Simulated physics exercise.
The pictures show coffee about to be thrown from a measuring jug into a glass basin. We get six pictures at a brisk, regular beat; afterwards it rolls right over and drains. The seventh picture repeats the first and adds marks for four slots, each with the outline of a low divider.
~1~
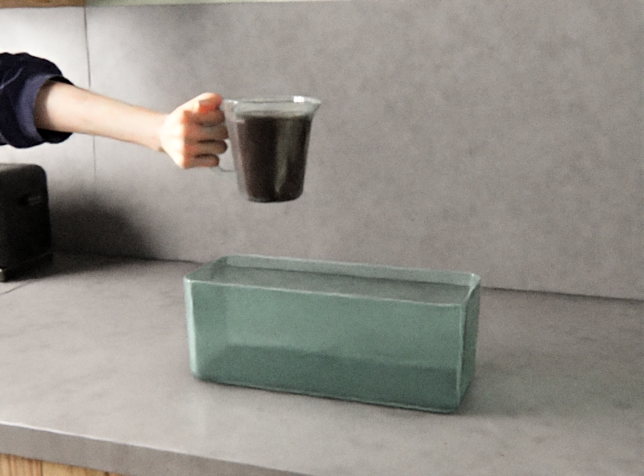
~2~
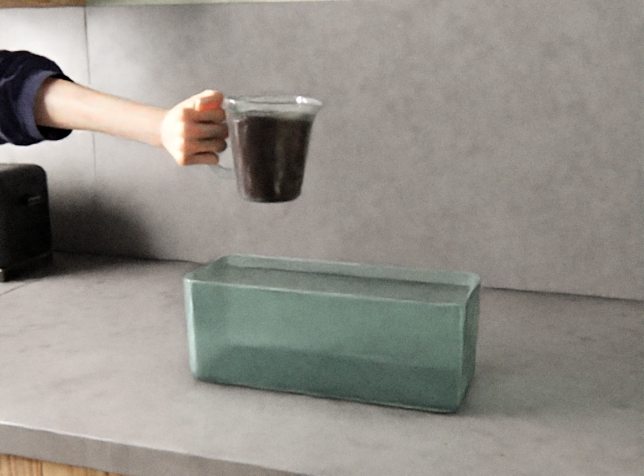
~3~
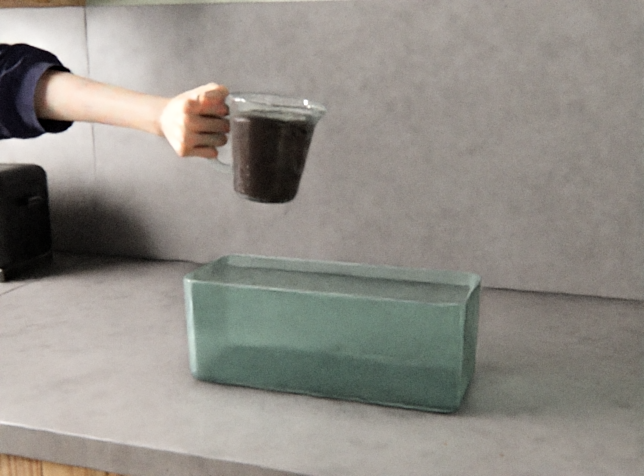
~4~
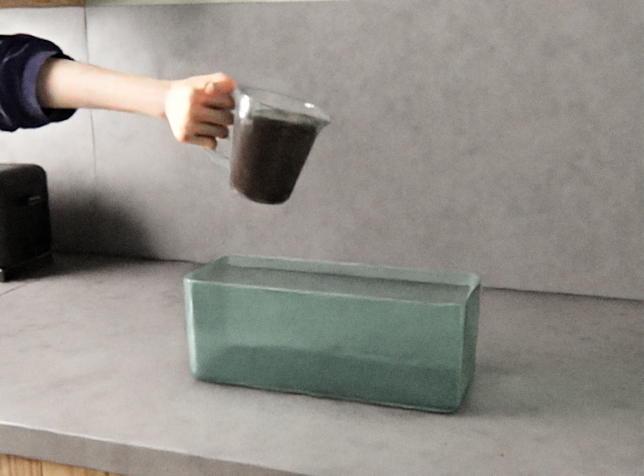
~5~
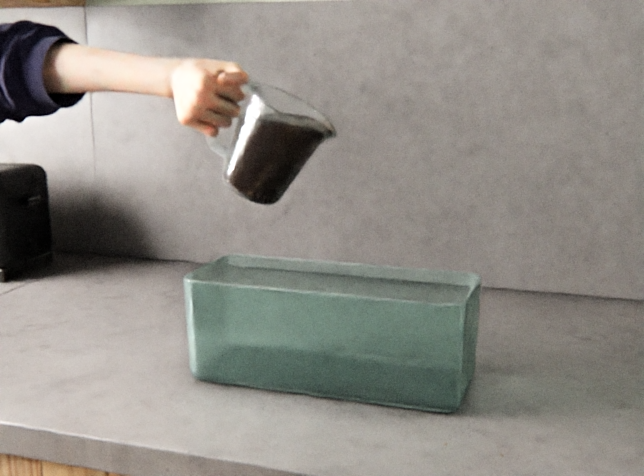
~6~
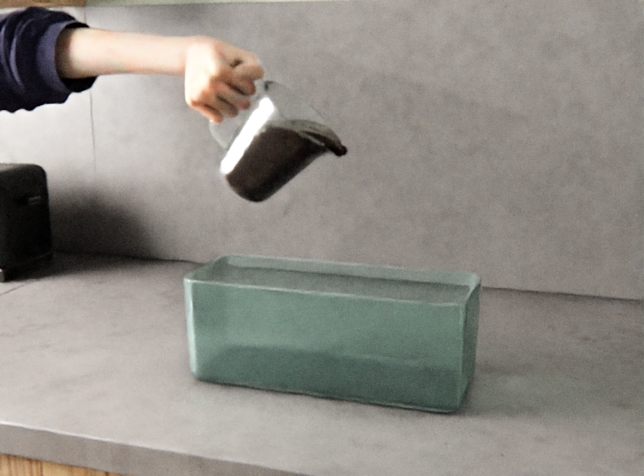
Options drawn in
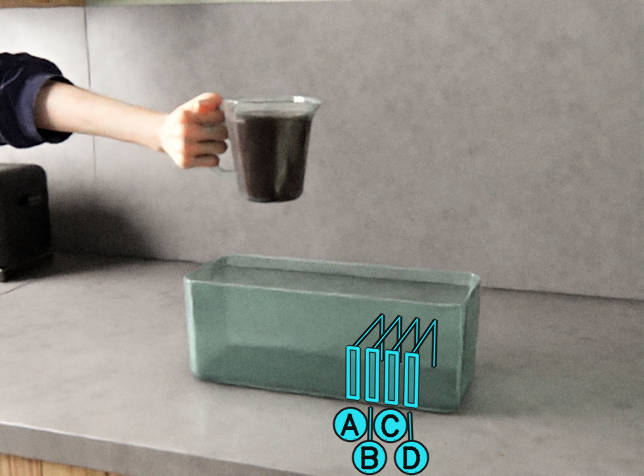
On a gray countertop, a hand held a clear jug of coffee upright above a glass basin, then tilted it steadily to the right until the dark liquid just came over the lip.
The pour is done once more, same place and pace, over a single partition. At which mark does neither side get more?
The best position is A.
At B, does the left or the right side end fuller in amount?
The left one.
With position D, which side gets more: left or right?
More ends on the left.
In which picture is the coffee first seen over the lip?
In picture 6.
In cyan, A at (351, 405); B at (370, 407); C at (390, 410); D at (409, 413).
For position A, about 53 % ends left of the wall and 46 % right of it.
For position B, about 78 % ends left of the wall and 18 % right of it; 3 % is lost outside.
For position C, about 91 % ends left of the wall and 5 % right of it; 4 % is lost outside.
For position D, about 94 % ends left of the wall and 3 % right of it; 3 % is lost outside.
